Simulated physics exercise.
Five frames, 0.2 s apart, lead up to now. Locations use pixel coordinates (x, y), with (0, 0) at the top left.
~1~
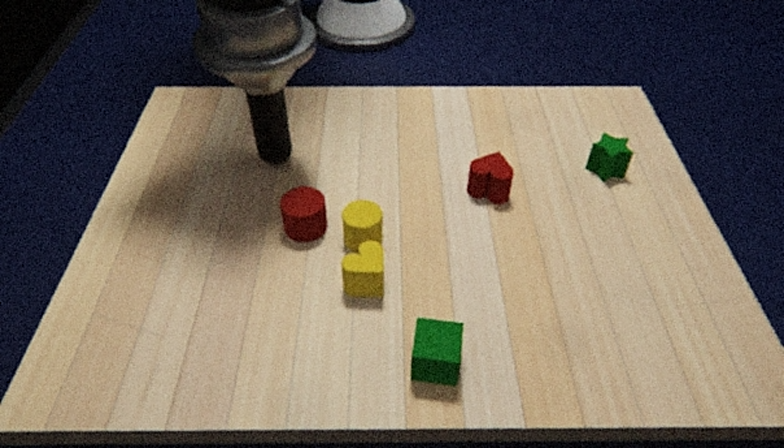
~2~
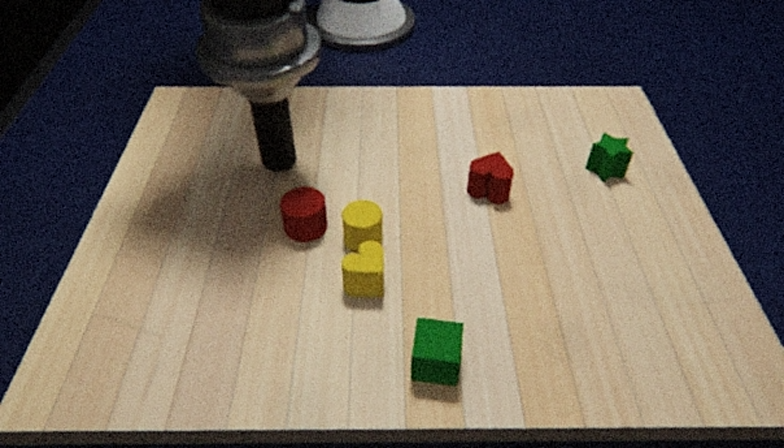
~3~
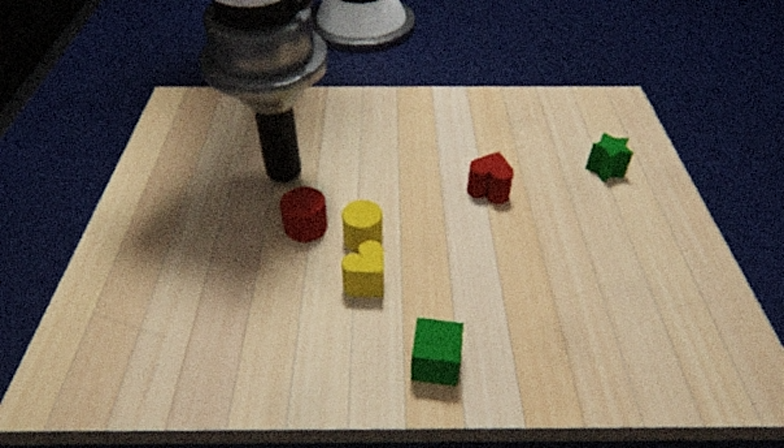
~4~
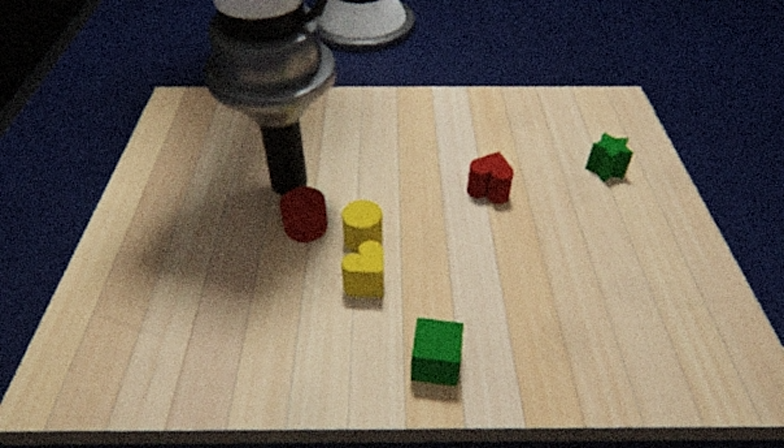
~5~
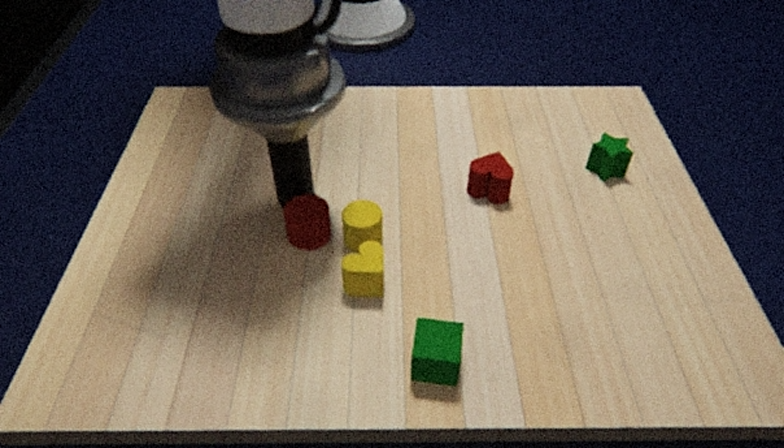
To begin with, a dark post on a robot arm hovers above and left of a red disc, with yellow, red and green blocks spread across a wooden board. The post edges down and slightly right to the disc, then nudges it a little the same way, while the other blocks stay still.
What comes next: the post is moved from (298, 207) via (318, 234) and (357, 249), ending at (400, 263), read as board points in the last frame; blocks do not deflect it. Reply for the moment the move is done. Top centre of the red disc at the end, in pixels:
I predict (330, 253).
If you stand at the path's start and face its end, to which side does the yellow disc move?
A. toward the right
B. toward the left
The correct letter is B.
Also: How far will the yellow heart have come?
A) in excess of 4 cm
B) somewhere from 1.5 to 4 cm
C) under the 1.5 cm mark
I'll go with C - under the 1.5 cm mark.
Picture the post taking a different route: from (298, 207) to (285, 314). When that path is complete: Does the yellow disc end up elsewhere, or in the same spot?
It gets no push and keeps its place.
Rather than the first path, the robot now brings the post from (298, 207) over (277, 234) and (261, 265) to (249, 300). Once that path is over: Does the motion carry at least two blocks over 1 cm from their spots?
My answer is no.
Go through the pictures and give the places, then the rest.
Post's lower end (276, 153); red disc (302, 201); yellow disc (362, 213); yellow heart (366, 258), in the first frame.
Post (279, 162); blocks still, in the second frame.
Post (284, 172); blocks still, in the third frame.
Post (290, 185); blocks still, in the fourth frame.
Post (297, 200); red disc (306, 208); yellow disc (362, 213); yellow heart (366, 258), in the fifth frame.
On the path given first. One third of the way, post (317, 226); red disc (322, 239).
Two thirds of the way, post (357, 241); red disc (330, 253); yellow disc (396, 215); yellow heart (369, 262), turned 25° anticlockwise.
At the end, post (400, 255); red disc (330, 253); yellow disc (427, 214); yellow heart (371, 266).
